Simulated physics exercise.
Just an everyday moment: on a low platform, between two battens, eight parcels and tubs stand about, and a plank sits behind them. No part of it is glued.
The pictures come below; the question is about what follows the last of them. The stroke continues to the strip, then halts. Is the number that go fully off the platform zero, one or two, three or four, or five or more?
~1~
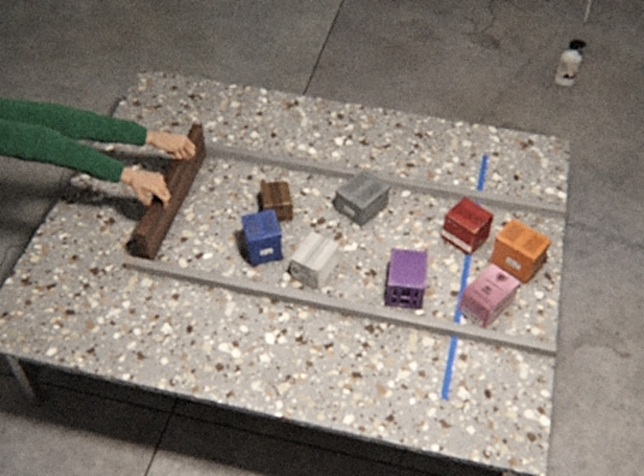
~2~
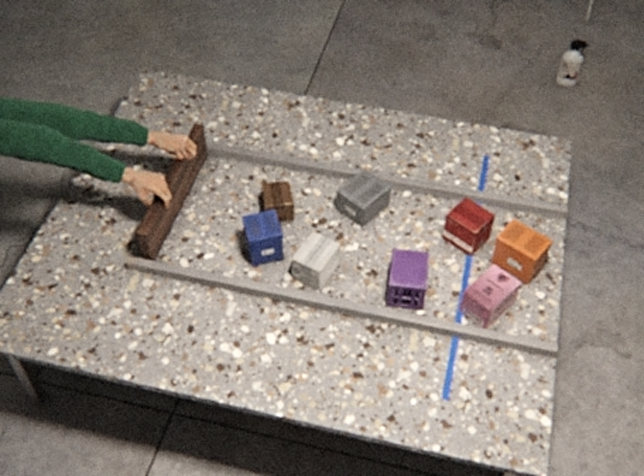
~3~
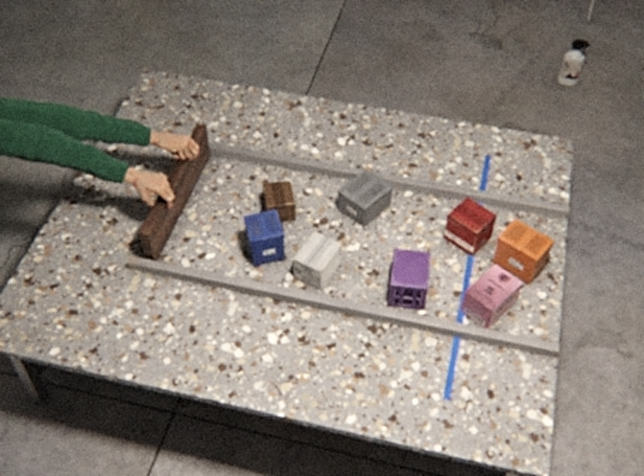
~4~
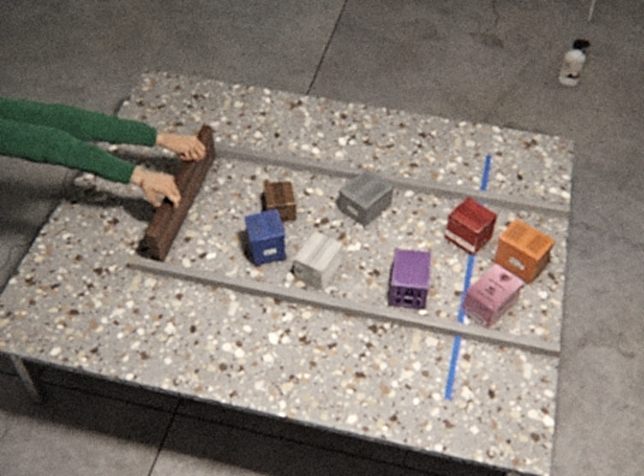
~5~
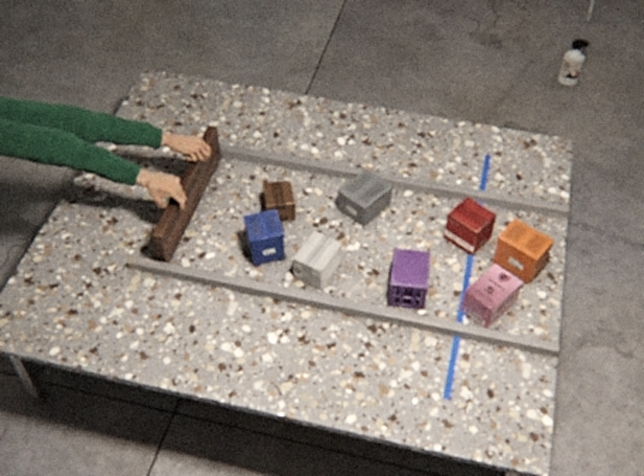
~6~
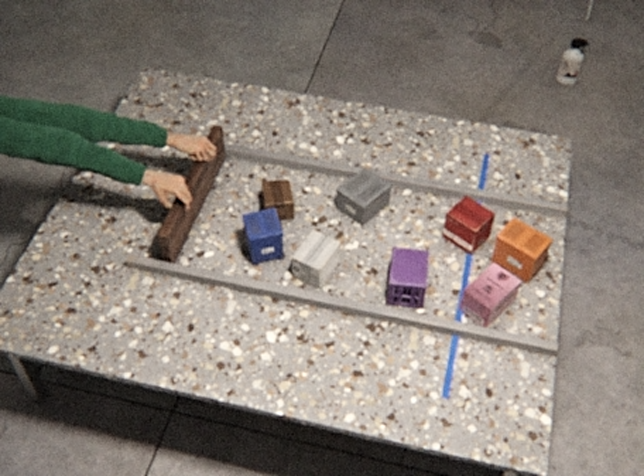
It is one or two.
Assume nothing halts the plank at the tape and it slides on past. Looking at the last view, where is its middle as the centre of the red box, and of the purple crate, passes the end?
First it's close to (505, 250), next close to (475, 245).
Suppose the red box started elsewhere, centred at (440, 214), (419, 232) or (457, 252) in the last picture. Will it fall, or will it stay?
At the three spots, the red box keeps its place, keeps its place and keeps its place.
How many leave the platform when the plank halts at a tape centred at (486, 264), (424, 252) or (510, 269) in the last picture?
Tallies in the order asked: 3, 0, 4.
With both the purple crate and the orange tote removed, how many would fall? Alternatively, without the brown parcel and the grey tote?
0 in the first try, 1 in the second.
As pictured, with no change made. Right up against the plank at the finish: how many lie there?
Looks like 3 of them, all told.
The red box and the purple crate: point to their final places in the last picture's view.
Near (529, 239) and (552, 309).
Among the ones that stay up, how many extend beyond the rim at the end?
Overhang count: 2.
Soon after, none off yet; orange tote at rest near (521, 251); pink box at rest near (490, 295); red box at rest near (468, 225).
Then, none off yet; orange tote at rest near (521, 251); pink box moved about its own width near (529, 300); red box moved a little near (475, 228).
By the end, the number that fall off is one or two; fallen, pink box.
